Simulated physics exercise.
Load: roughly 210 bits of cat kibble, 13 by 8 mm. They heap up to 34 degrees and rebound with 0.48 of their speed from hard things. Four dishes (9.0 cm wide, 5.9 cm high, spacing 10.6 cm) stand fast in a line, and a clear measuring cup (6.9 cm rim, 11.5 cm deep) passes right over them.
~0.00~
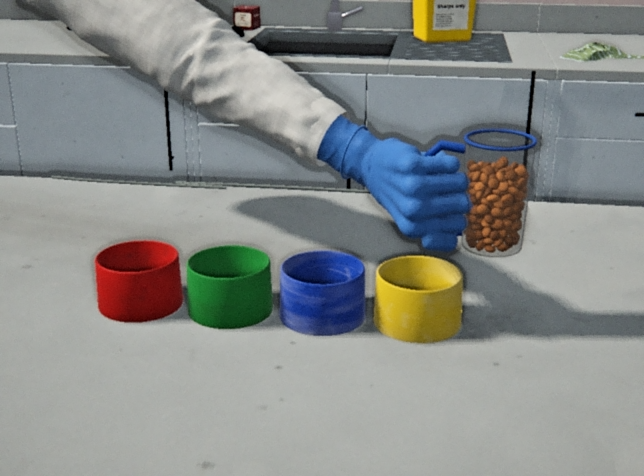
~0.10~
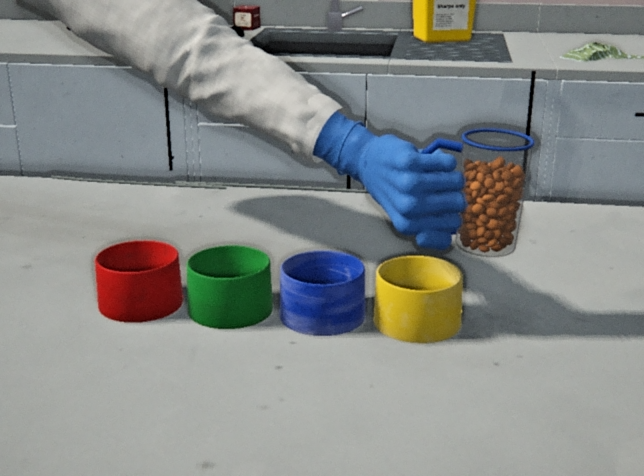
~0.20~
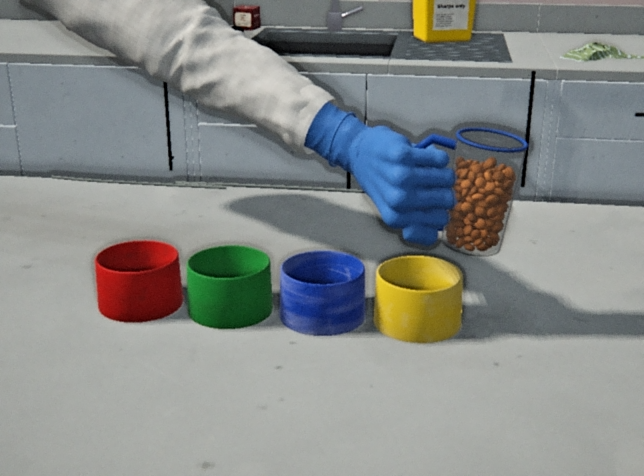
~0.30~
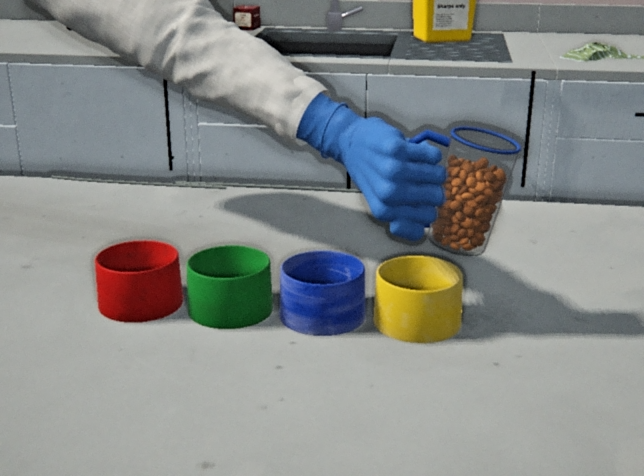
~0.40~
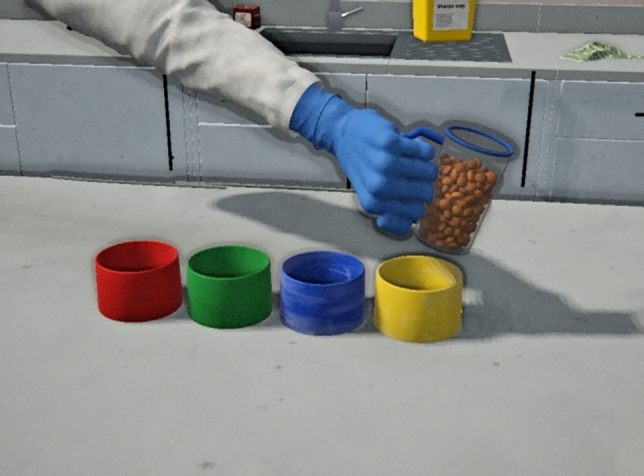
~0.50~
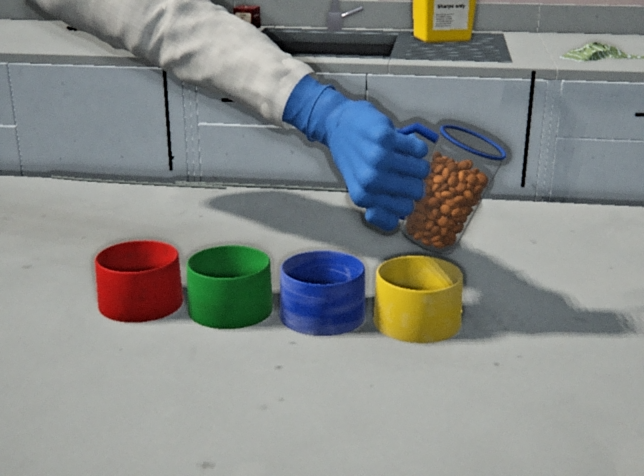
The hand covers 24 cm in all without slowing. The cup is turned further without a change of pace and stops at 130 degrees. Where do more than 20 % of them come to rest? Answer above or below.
Red dish: Below; blue dish: Above; green dish: Below; yellow dish: Below; on the counter: Below.
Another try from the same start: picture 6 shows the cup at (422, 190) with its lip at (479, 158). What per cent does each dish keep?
Red 0; blue 100; green 0; yellow 0.
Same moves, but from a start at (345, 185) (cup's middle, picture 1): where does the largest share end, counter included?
Most goes to: Counter.
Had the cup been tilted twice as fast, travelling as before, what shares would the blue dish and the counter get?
Then: Blue 0, counter 10.
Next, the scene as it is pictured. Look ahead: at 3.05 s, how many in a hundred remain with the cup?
Some 0 per cent of the load.
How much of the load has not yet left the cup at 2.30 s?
Some 95 per cent of the load.
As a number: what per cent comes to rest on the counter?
Some 0 per cent.
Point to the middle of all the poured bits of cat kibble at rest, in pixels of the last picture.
Around (324, 291).
Then, at 1.58 s, tilt 71 degrees; cup holds 100 %.
After 2.30 s, tilt 105 degrees; cup holds 95 %, blue 5 %.
After 3.05 s, tilt 130 degrees; cup holds 0 %, blue 100 %.
In the end, at 3.4 s, red 0 %, blue 100 %, green 0 %, yellow 0 %, counter 0 %.
